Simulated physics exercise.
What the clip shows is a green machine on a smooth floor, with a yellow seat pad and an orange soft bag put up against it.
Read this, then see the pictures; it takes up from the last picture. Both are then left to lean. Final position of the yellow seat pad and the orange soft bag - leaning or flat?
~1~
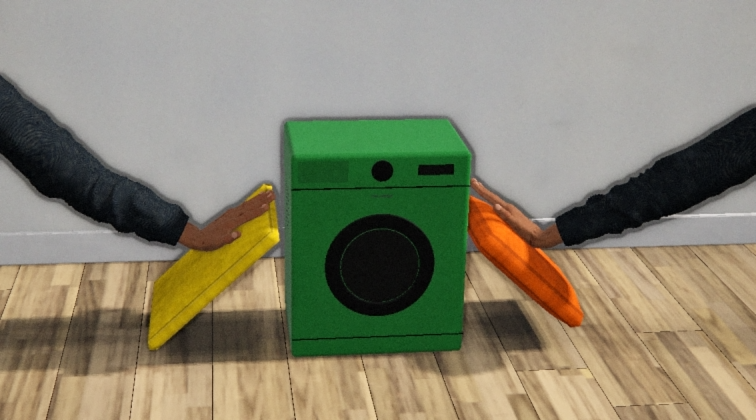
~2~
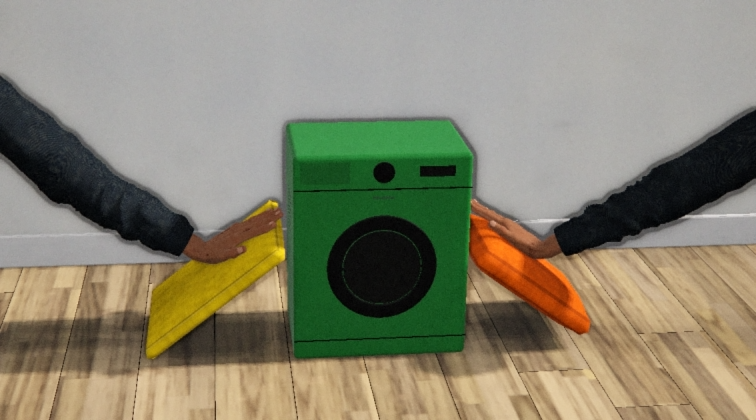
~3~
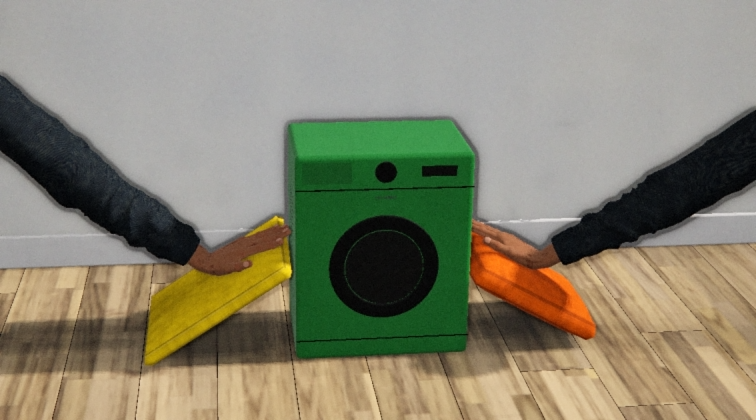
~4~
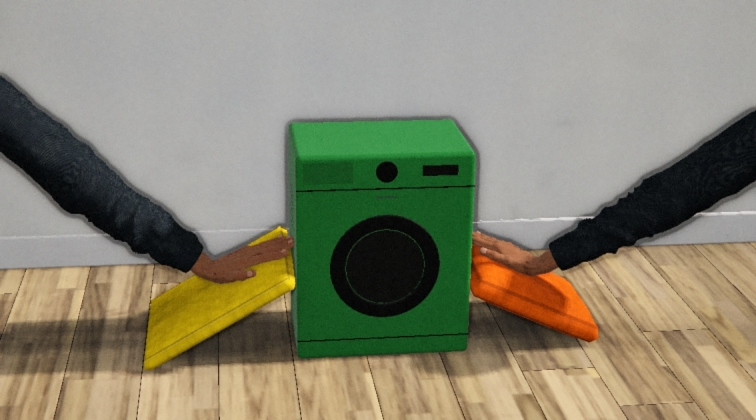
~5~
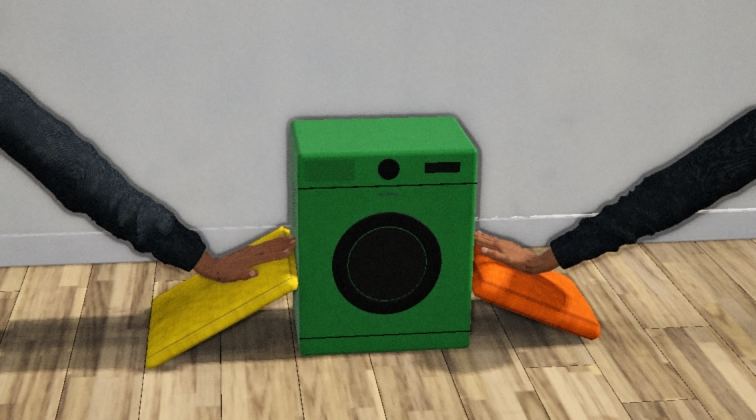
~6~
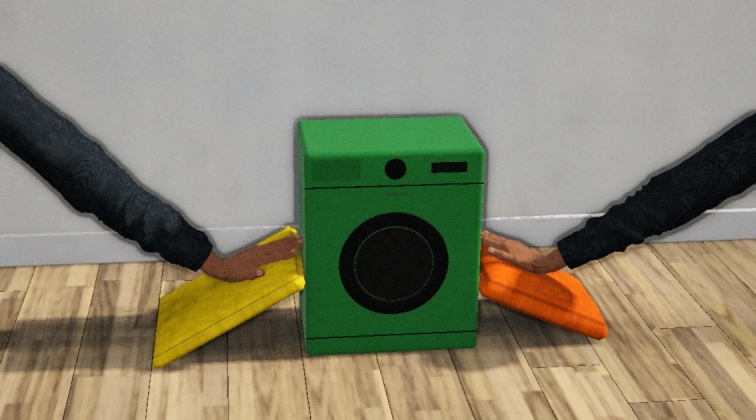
Yellow seat pad - flat. Orange soft bag - flat.
Then, 0.22 s on from there, seat pad slipping down near (228, 318); soft bag flat on the floor near (535, 305).
Then, 0.36 s on from there, seat pad flat on the floor near (214, 326); soft bag flat on the floor near (537, 306).
In the end, seat pad flat on the floor near (213, 327); soft bag flat on the floor near (536, 306). The yellow seat pad slips and lies down and the orange soft bag slumps to the floor.
